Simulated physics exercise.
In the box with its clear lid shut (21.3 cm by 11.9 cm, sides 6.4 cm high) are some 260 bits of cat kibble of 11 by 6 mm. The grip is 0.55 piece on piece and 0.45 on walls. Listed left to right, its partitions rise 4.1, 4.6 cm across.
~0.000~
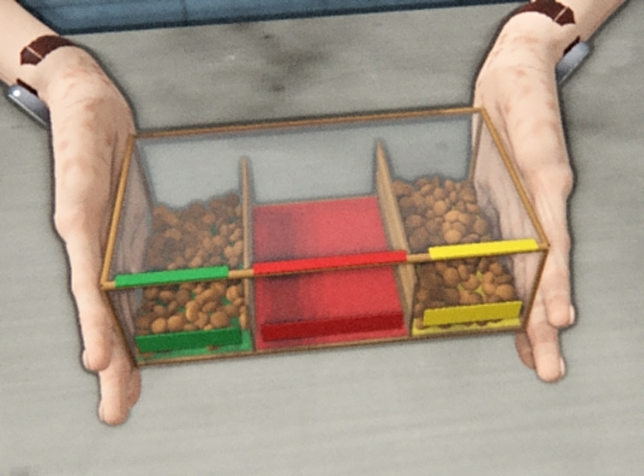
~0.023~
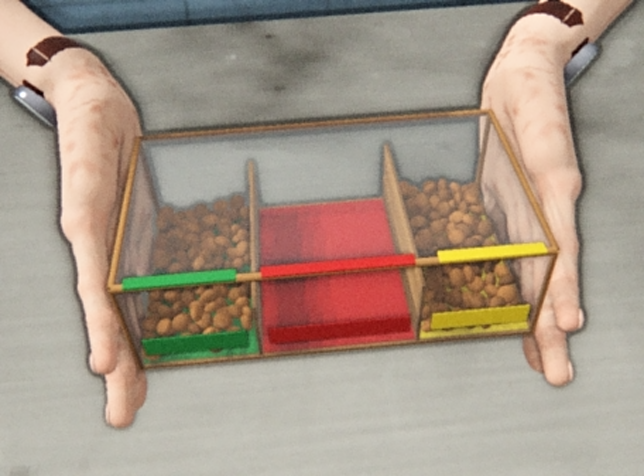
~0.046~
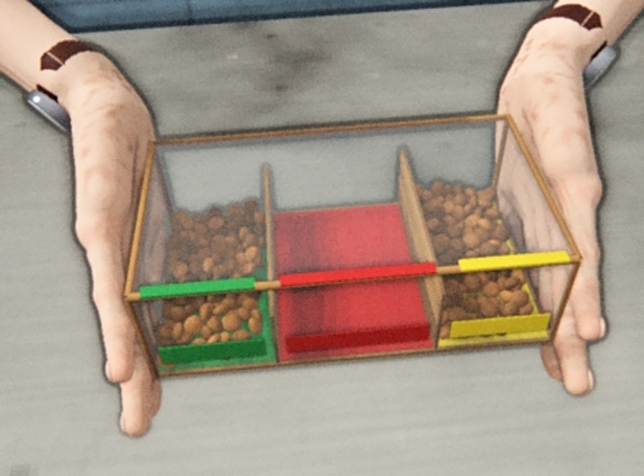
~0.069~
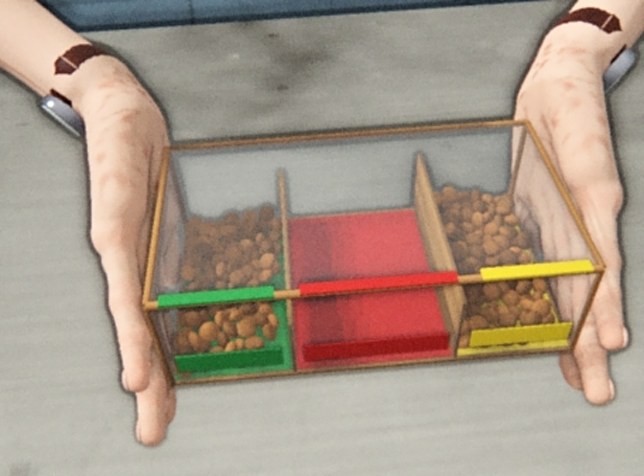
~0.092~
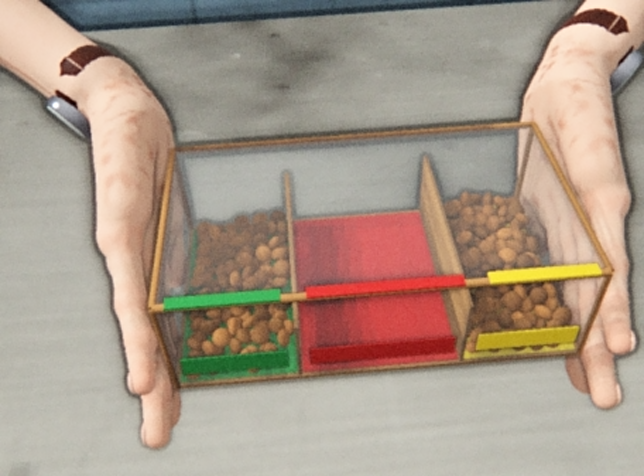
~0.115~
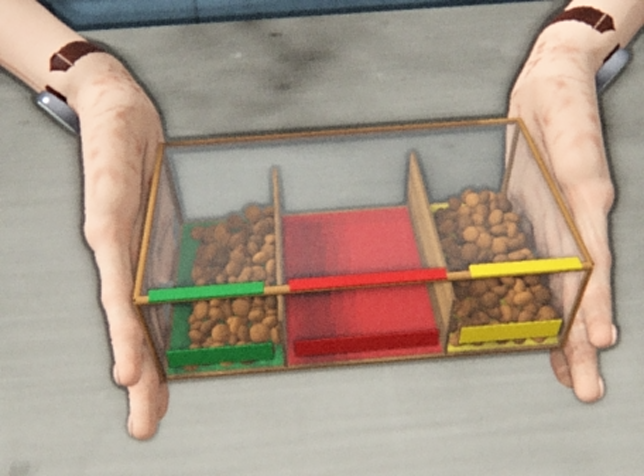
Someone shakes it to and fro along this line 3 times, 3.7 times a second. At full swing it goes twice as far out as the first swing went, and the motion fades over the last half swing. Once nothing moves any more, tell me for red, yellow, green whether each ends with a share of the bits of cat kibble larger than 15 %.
Larger than 15 % - red compartment: No, not larger; yellow compartment: Yes, larger; green compartment: Yes, larger.
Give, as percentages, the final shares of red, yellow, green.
Red 0 %, yellow 55 %, green 45 %.
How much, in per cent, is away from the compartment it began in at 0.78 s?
Near 0 in a hundred.
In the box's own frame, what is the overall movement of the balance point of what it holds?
0.5 cm.
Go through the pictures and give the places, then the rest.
Box at (329, 275); tilt 0 degrees; moved 0.0 cm; yellow 55 %, green 45 %, in the first frame.
Box at (337, 279); tilt 0 degrees; moved 0.4 cm, in the second frame.
Box at (356, 287); tilt 0 degrees; moved 1.5 cm, in the third frame.
Box at (377, 296); tilt 0 degrees; moved 2.6 cm, in the fourth frame.
Box at (383, 299); tilt 0 degrees; moved 3.0 cm, in the fifth frame.
Box at (366, 292); tilt 0 degrees; moved 2.1 cm; yellow 55 %, green 45 %. Its speed is now 0.73 m/s, in the sixth frame.
Then, at 0.37 s, tilt 0 degrees; yellow 55 %, green 45 %; middle of all pieces near (418, 282).
After 0.59 s, tilt 0 degrees; yellow 55 %, green 45 %; middle of all pieces near (376, 256).
After 0.78 s, tilt 0 degrees; yellow 55 %, green 45 %; middle of all pieces near (287, 231).
After 0.97 s, tilt 0 degrees; yellow 55 %, green 45 %; middle of all pieces near (338, 249).
By 1.4 s all is still; red 0 %, yellow 55 %, green 45 %.
